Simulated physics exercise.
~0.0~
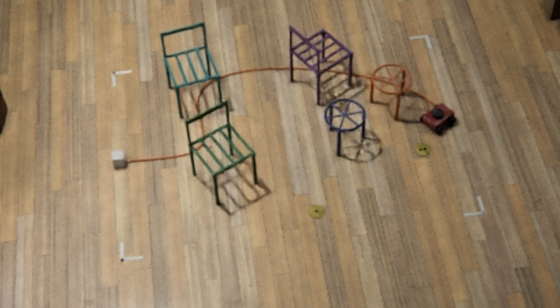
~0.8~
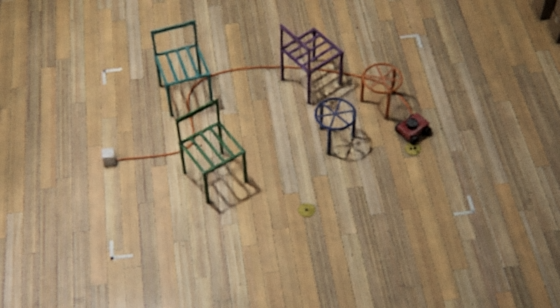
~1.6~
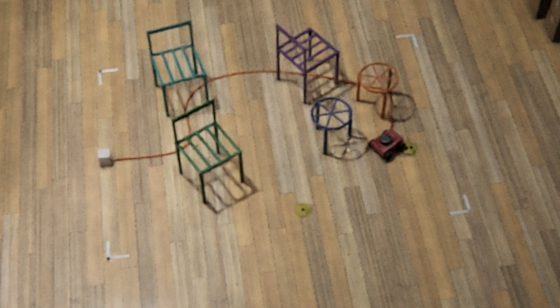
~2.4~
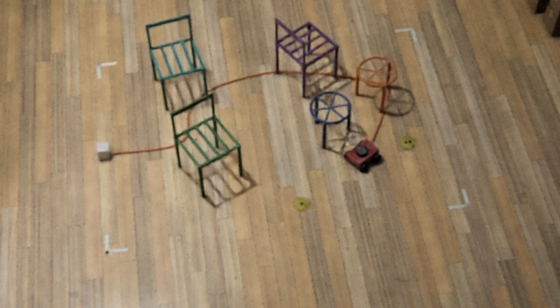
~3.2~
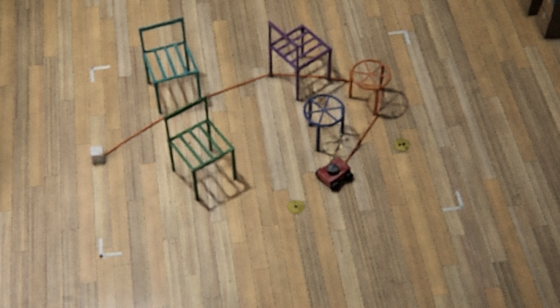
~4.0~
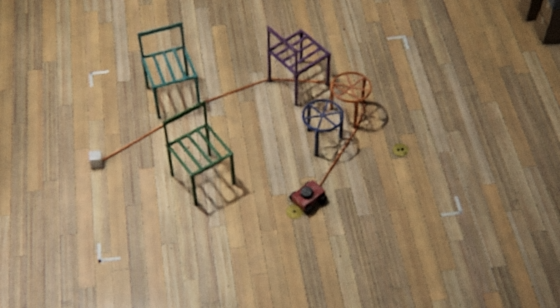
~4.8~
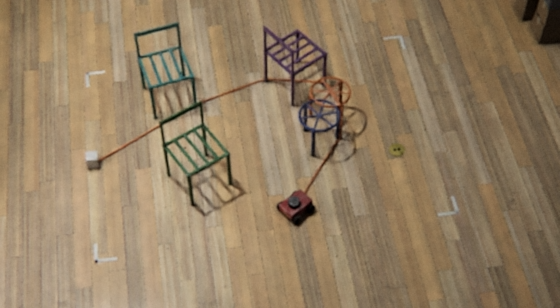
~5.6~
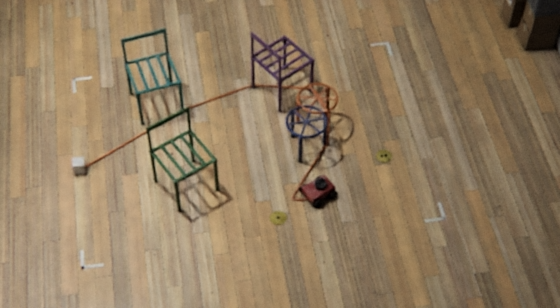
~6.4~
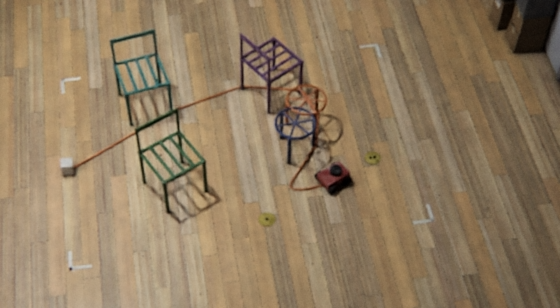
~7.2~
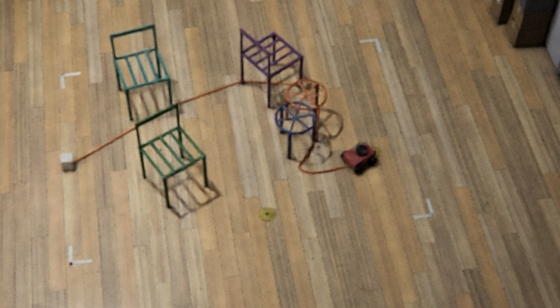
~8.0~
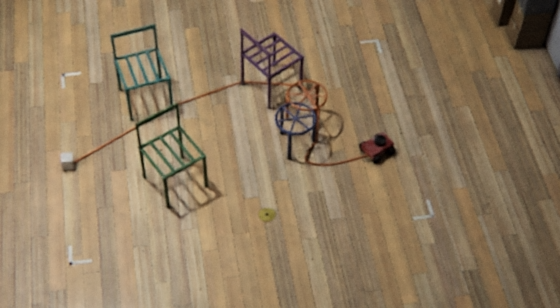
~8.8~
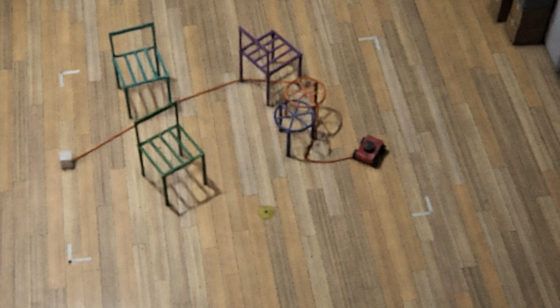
The video shows a red cart trailing an orange cord among chairs and stools on a wooden floor, moving down and left to a yellow mark as the orange stool shifts toward the blue one, then heading back right and stopping with the cord bent around the stools.
